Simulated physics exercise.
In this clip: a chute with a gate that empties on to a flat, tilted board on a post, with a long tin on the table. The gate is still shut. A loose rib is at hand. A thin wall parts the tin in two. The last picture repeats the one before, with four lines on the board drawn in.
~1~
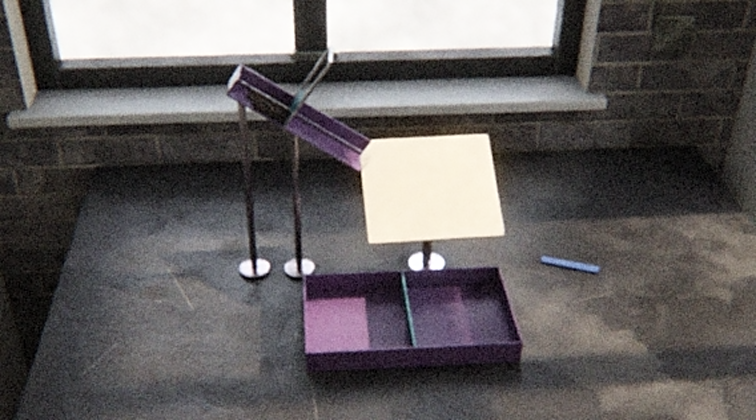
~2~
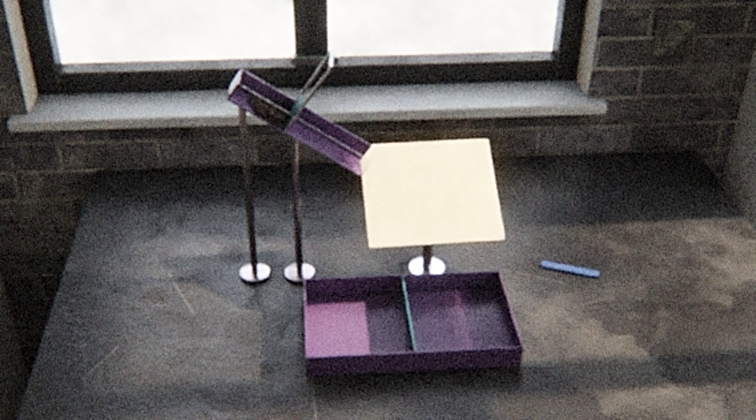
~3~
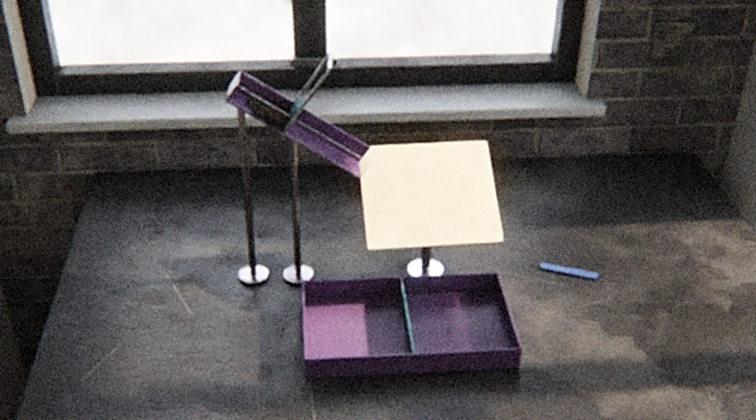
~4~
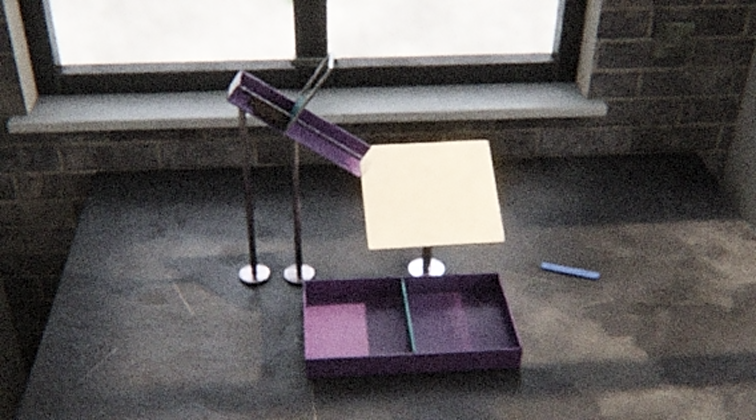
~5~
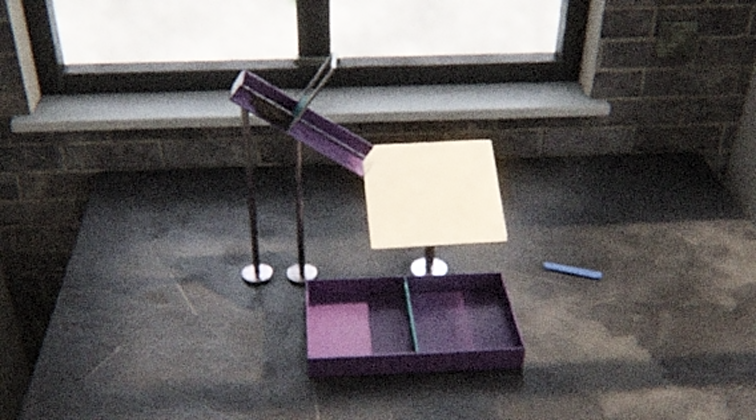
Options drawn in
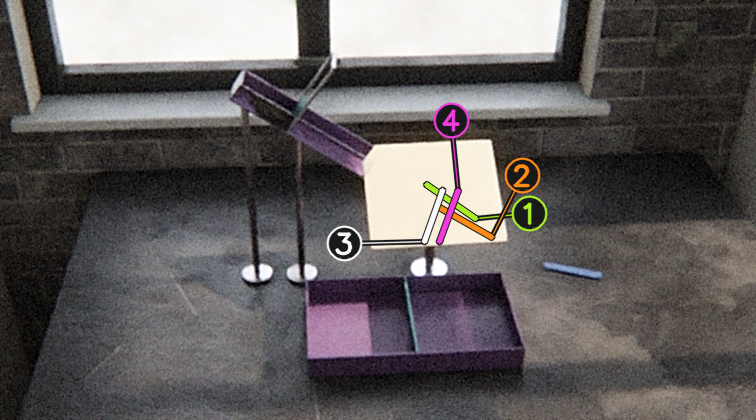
A dark, worn tabletop stands before a bright window and a grey brick wall, seen from the front and above. A purple chute on two thin posts slopes down rightward to a cream board on a post, behind a purple tin split by a thin greenish wall, with a small blue strip at right. Nothing on the table moves; only the view shifts very slightly.
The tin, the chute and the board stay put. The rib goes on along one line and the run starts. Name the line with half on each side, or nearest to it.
3 is best.
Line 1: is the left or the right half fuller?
The right half.
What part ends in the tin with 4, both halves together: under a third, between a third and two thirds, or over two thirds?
Line 4 gives over two thirds.
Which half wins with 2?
Right.
On the marked copy, line 1 from (426, 184) to (475, 218); line 2 from (438, 207) to (491, 237); line 3 from (442, 190) to (424, 241); line 4 from (458, 190) to (439, 241).
With 1, of what is caught, only a few in the left half, all but a few in the right.
With 2, of what is caught, a small share in the left half, all but a few in the right.
With 3, of what is caught, close to half in the left half, close to half in the right.
With 4, of what is caught, a small share in the left half, the bulk in the right.
